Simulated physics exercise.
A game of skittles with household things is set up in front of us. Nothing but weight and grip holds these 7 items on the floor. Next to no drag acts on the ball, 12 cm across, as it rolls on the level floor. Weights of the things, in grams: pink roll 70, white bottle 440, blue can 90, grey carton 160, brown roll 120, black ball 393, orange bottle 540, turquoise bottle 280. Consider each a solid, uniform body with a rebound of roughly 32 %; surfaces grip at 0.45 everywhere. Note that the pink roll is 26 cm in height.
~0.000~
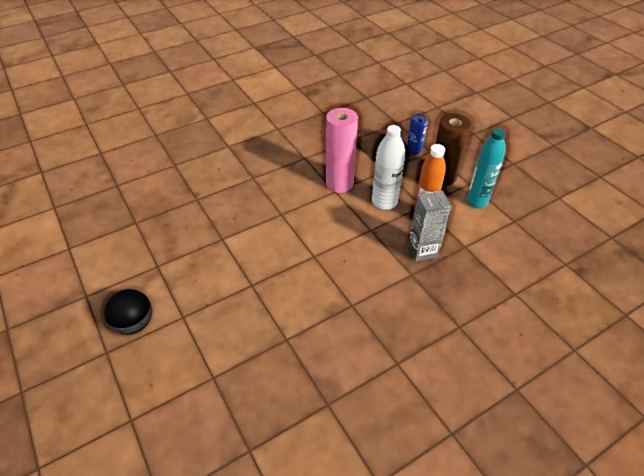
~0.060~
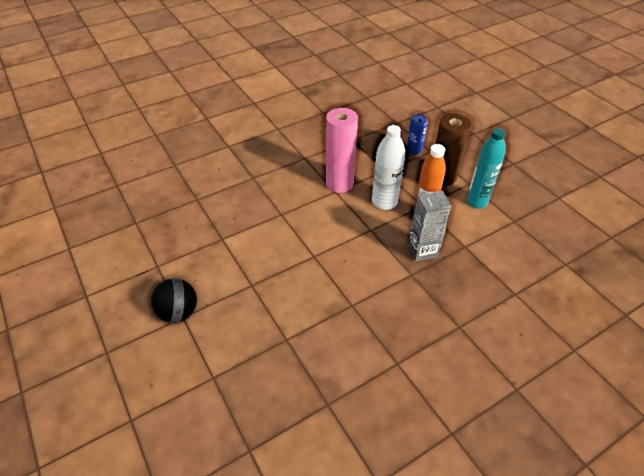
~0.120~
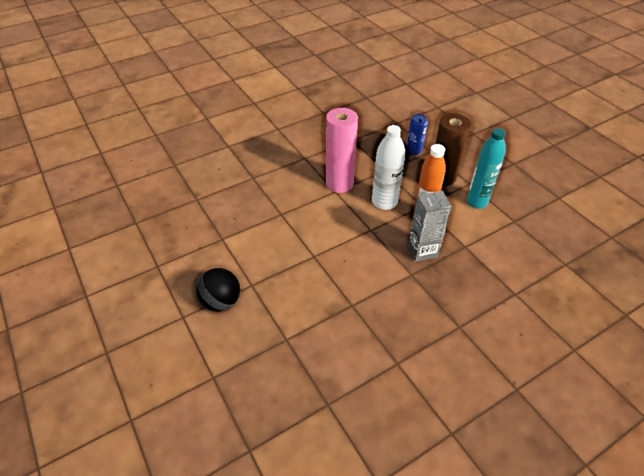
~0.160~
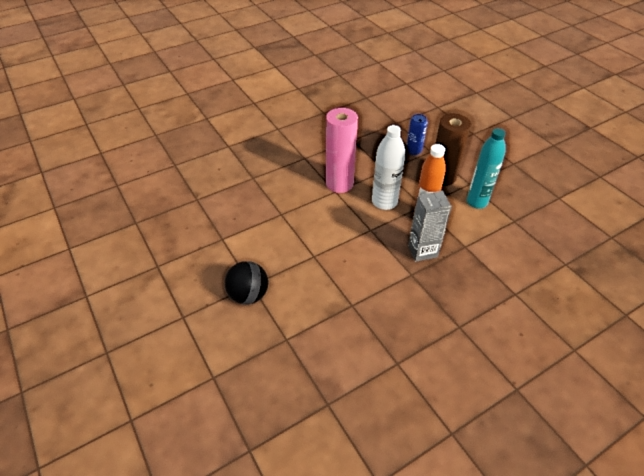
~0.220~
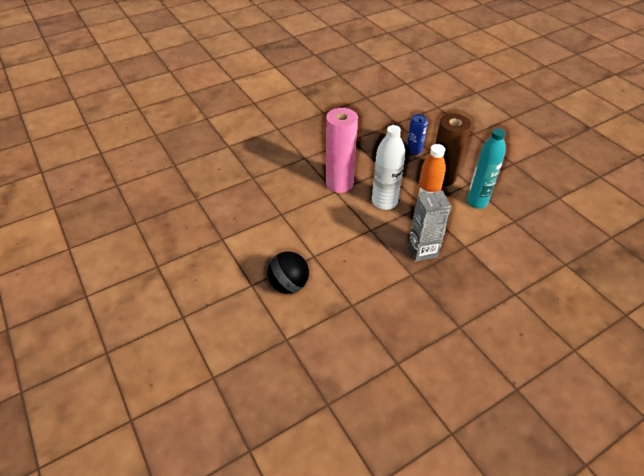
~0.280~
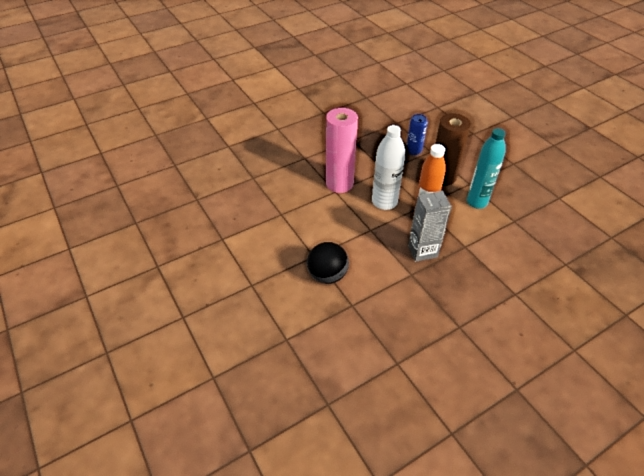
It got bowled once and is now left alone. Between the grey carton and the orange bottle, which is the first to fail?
It is the former one.
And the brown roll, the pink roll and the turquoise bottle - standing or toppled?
Well, the brown roll holds steady, the pink roll holds steady, and the turquoise bottle holds steady.
By 0.48 s, ball 83 cm along; black ball near (428, 238); grey carton tilted 17° near (469, 217).
By 0.68 s, ball 101 cm along; black ball near (484, 223); grey carton tilted 31° near (534, 203).
By 0.98 s, ball 121 cm along; black ball near (546, 211); grey carton on its side near (597, 214).
By 1.58 s, ball 138 cm along; black ball near (603, 207); grey carton on its side near (624, 205).
When it is over (4.0 s), lying over on the floor, grey carton; the other 6 within 8 cm of the start. End places, in pixels of the last picture, grey carton near (624, 205), orange bottle near (430, 185). Grey carton went at 0.70 s; orange bottle was never lost.
